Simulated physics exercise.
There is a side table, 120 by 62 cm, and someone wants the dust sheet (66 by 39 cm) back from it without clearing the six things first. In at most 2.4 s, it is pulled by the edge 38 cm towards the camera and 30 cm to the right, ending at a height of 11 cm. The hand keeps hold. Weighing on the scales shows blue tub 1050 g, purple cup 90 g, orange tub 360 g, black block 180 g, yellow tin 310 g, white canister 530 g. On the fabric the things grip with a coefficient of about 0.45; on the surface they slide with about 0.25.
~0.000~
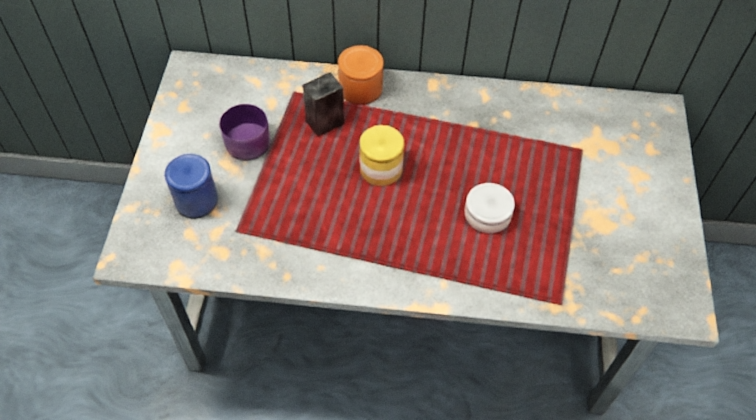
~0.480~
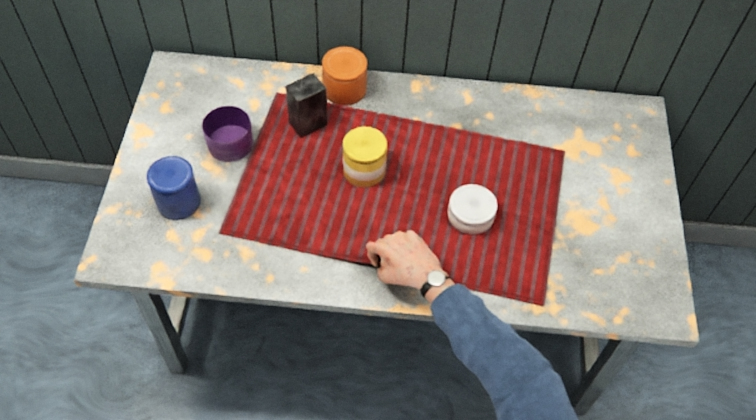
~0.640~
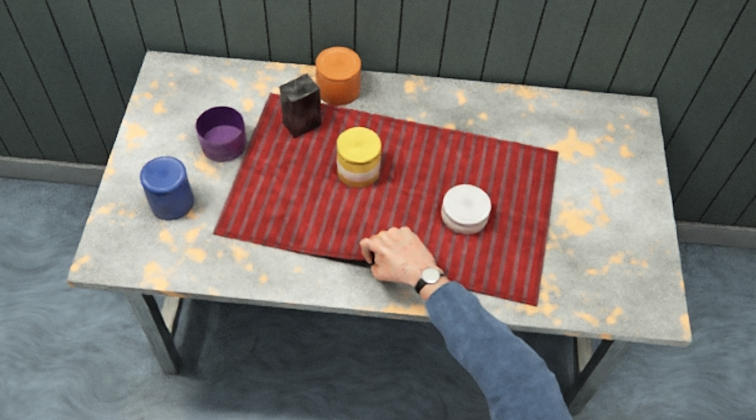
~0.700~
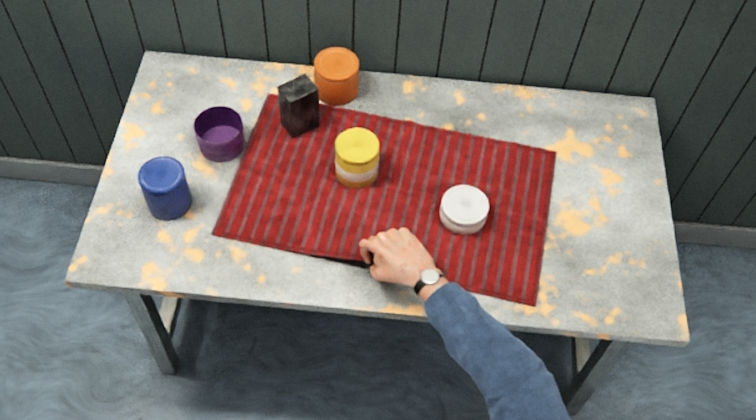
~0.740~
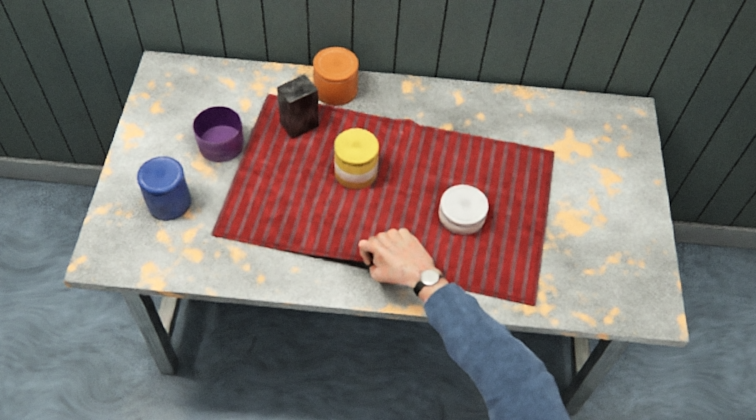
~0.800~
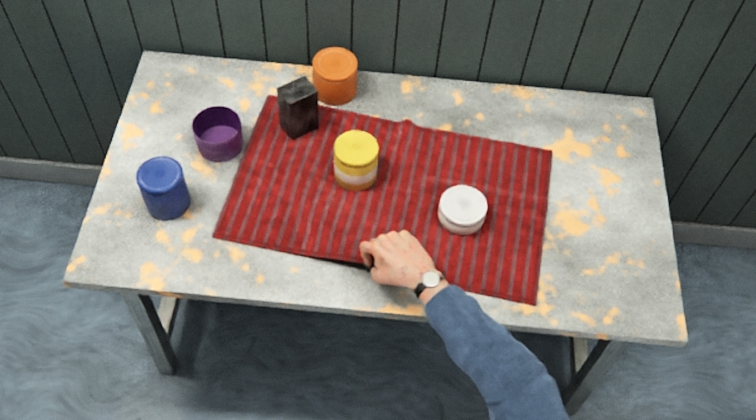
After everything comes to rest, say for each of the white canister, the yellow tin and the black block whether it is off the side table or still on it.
The white canister winds up off, the yellow tin winds up off, the black block winds up off.
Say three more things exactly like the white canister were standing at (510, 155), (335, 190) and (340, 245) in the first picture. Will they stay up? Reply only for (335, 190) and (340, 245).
In order: Comes off; comes off.
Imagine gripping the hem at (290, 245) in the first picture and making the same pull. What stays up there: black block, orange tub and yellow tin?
Black block is lost, orange tub is left on top, yellow tin is lost.
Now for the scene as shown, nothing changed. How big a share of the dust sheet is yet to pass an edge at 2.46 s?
Roughly 5% of it.
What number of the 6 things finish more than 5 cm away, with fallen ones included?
So we're at 3.
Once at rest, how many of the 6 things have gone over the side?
All told, 3.
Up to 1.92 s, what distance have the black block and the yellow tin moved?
Black block: 30 cm; yellow tin: 30 cm.
At 1.4 s, 100 % of the dust sheet is still over the top; black block 13 cm off its start, yellow tin 12 cm off its start, white canister 5 cm off its start.
At 1.9 s, 65 % of the dust sheet is still over the top; black block 32 cm off its start, yellow tin 30 cm off its start, white canister 19 cm off its start.
At 2.5 s, 5 % of the dust sheet is still over the top; black block over the edge, yellow tin over the edge, white canister over the edge.
At 3.0 s, 0 % of the dust sheet is still over the top; yellow tin over the edge, black block over the edge, white canister over the edge.
At 4.6 s, 0 % of the dust sheet is still over the top; yellow tin over the edge, black block over the edge, white canister over the edge.
